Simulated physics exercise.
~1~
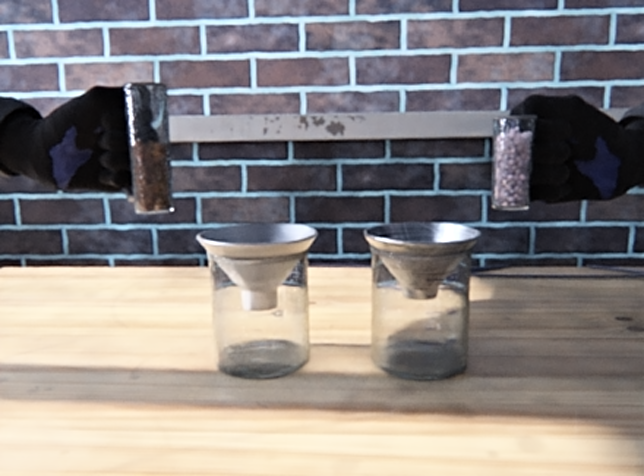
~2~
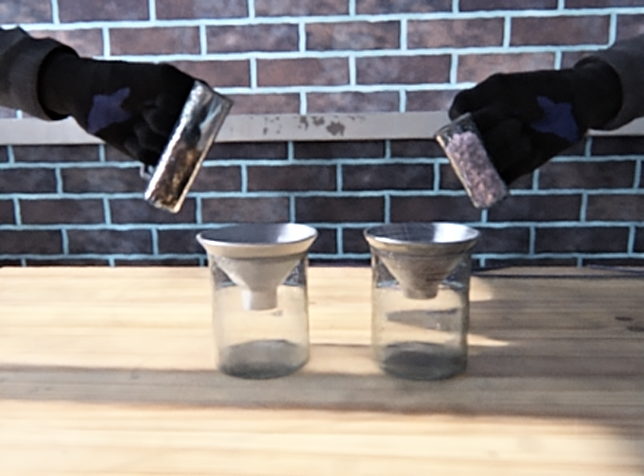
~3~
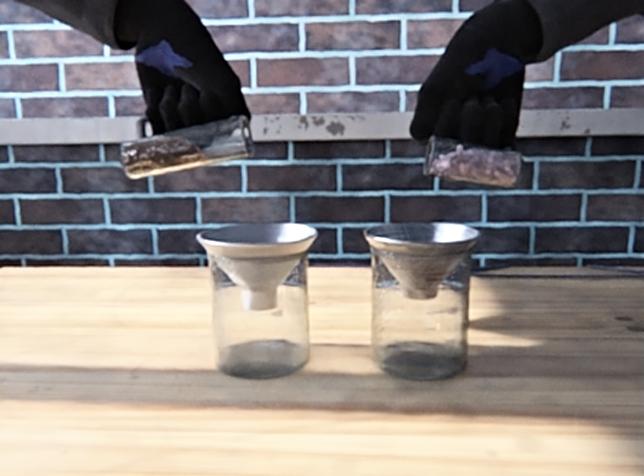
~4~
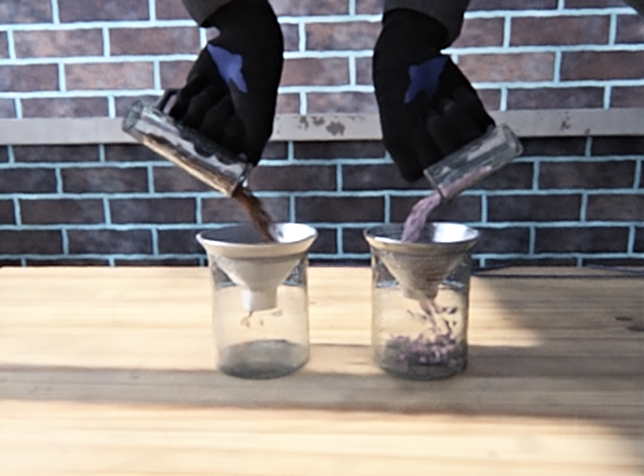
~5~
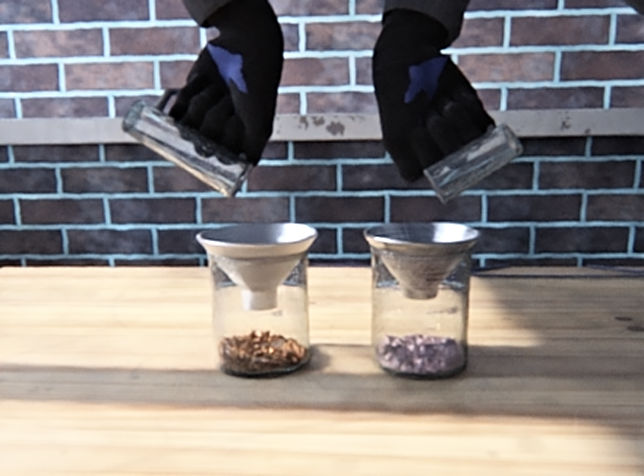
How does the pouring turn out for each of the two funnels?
Both funnels let everything through. The brown bits end up in the left jar and the purplish bits in the right jar, with nothing held back.
